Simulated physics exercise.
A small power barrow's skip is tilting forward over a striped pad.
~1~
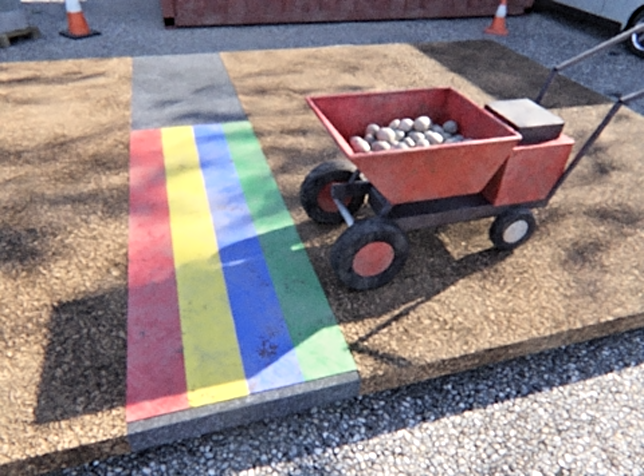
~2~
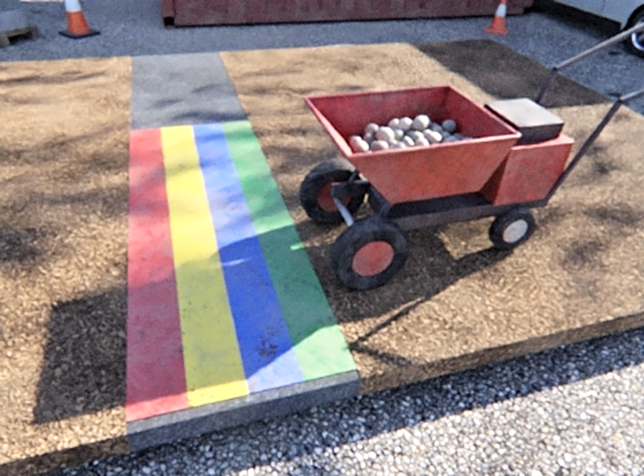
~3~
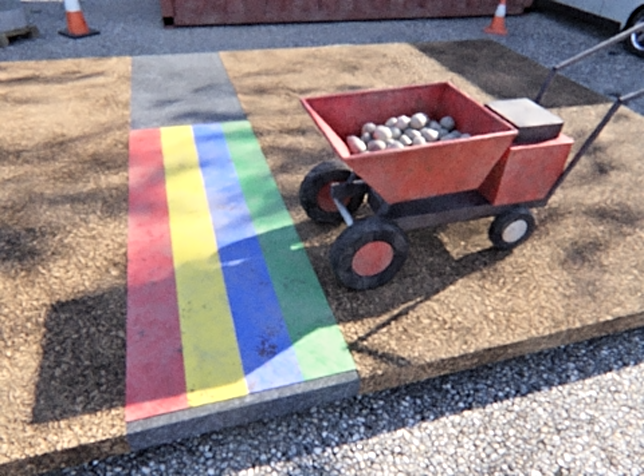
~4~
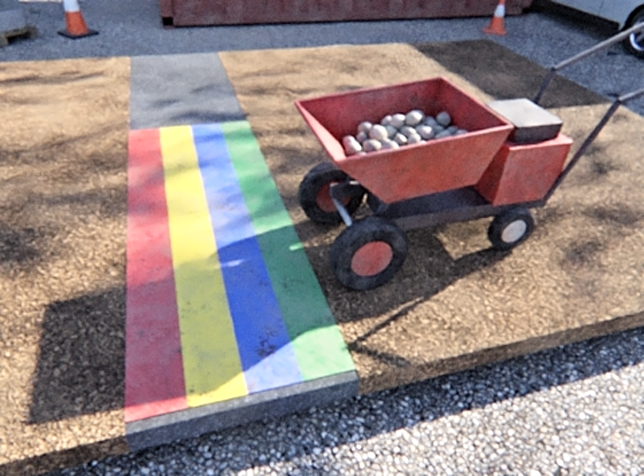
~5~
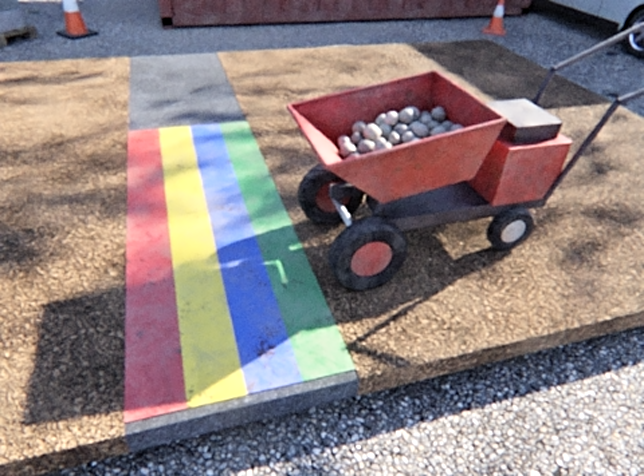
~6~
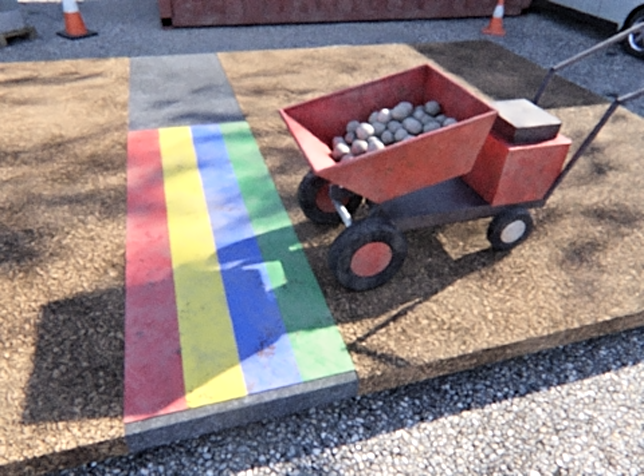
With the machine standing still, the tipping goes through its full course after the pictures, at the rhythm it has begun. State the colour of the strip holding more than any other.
It is yellow.
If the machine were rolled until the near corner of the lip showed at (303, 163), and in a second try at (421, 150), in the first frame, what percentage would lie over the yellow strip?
The share would be near 30 percent, and then near 10 percent.
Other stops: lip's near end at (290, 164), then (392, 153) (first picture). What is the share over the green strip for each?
About 0 % and about 20 %.
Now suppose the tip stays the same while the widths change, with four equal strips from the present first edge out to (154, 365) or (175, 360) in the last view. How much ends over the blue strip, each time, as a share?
In turn, 10 and 10 in a hundred.
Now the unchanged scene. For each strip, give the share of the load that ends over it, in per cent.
Per cent of the load - green strip: 0, blue strip: 25, yellow strip: 45, red strip: 25.
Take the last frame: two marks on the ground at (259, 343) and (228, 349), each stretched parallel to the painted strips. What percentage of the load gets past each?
Estimate: 90 % and 70 %, respectively.
Shortly afterwards, skip tipped well over; the whole lot in the skip.
Next, skip tipped steeply; all but a few in the skip; a little over the blue strip; only a few over the yellow strip.
Some moments later, skip tipped right over; a little in the skip; near a quarter over the blue strip; near half over the yellow strip; near a quarter over the red strip; a little off the paint.
In the end, skip tipped right over; none at all over the green strip; near a quarter over the blue strip; near half over the yellow strip; near a quarter over the red strip; a little off the paint.
